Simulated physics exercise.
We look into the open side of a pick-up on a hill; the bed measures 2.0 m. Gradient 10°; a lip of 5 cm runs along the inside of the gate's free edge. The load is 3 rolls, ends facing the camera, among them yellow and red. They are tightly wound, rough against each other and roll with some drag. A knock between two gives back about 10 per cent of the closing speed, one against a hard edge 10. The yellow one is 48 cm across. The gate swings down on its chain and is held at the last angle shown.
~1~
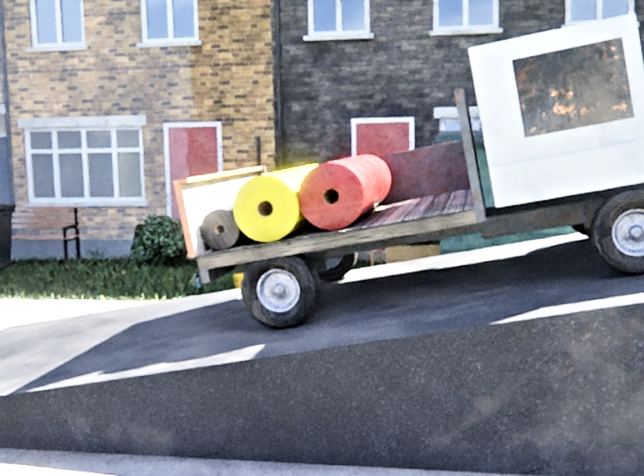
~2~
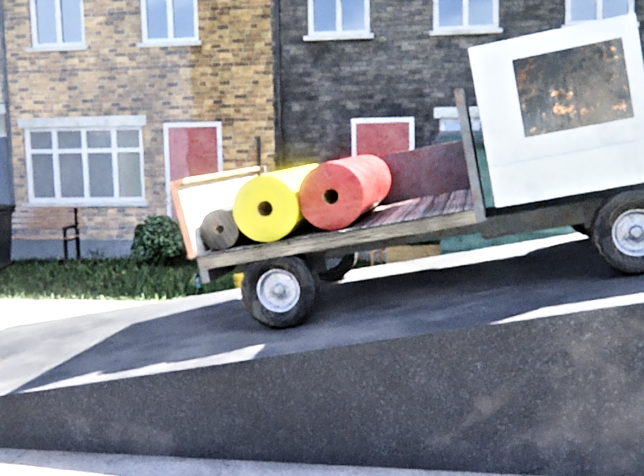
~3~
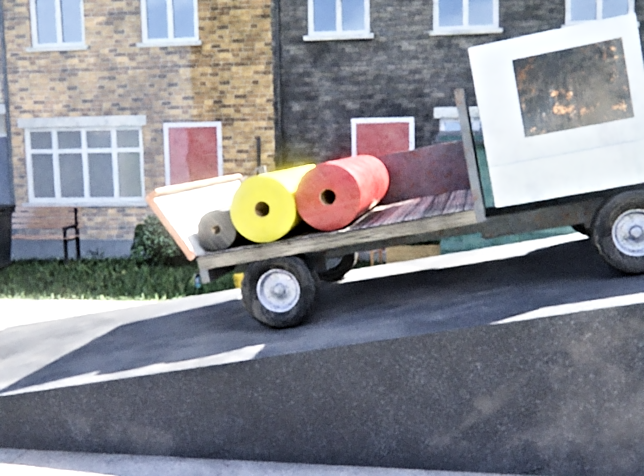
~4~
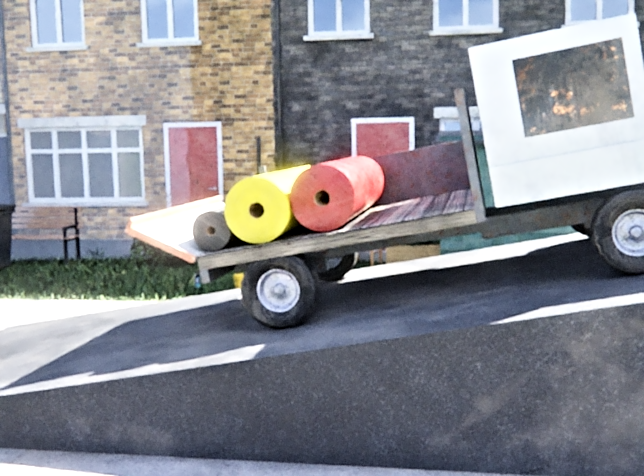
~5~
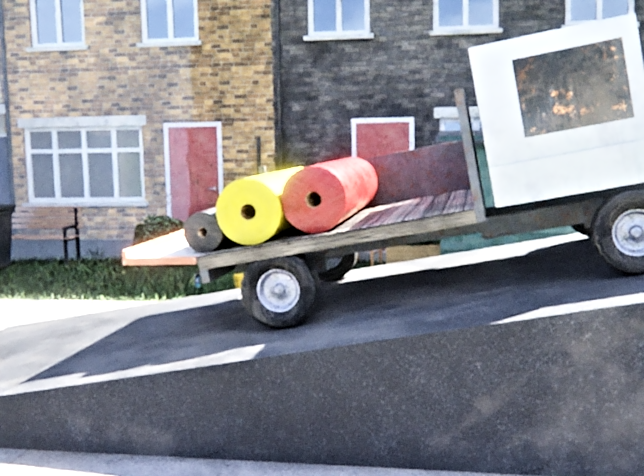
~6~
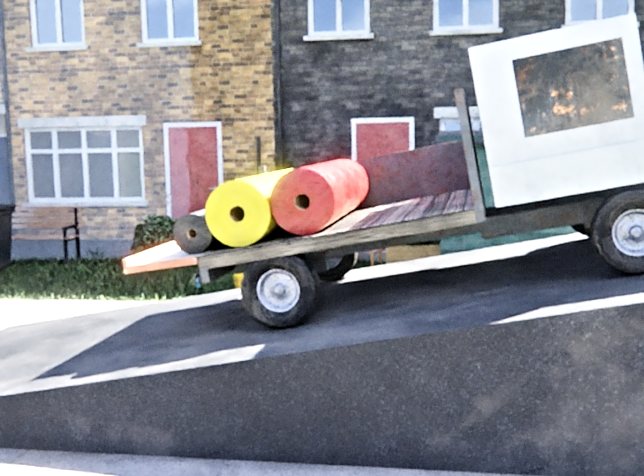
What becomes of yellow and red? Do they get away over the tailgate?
The yellow one remains aboard; the red one is held.
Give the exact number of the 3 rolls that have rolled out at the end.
0 of them.
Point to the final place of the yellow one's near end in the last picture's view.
Near (191, 222).
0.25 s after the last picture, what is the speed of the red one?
Near 0.7 m/s.
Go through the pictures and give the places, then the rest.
The first frame shows yellow at (266, 209), red at (330, 197); gate 80° above level, tip at (178, 183); 3 of the 3 make up the bottom layer on the bed.
The second frame shows yellow at (265, 209), red at (330, 197); gate 77° above level, tip at (174, 184).
The third frame shows yellow at (262, 209), red at (327, 197); gate 54° above level, tip at (150, 198).
The fourth frame shows yellow at (257, 210), red at (321, 198); gate 24° above level, tip at (129, 230).
The fifth frame shows yellow at (248, 212), red at (313, 200); gate 1° below level, tip at (126, 261).
The sixth frame shows yellow at (238, 214), red at (301, 202); gate 8° below level, tip at (127, 270).
Then, 0.2 s after the last picture, yellow is on the bed, 15 cm short of the hinge, rolling left; red is on the bed, 65 cm short of the hinge, rolling left; 0 gone off the back.
Then, 0.5 s after the last picture, yellow is on the gate, 5 cm past the hinge, rolling left; red is on the bed, 45 cm short of the hinge; 0 gone off the back.
At rest (0.8 s after the last picture), yellow is on the gate, 5 cm past the hinge; red is on the bed, 45 cm short of the hinge; 0 gone off the back.
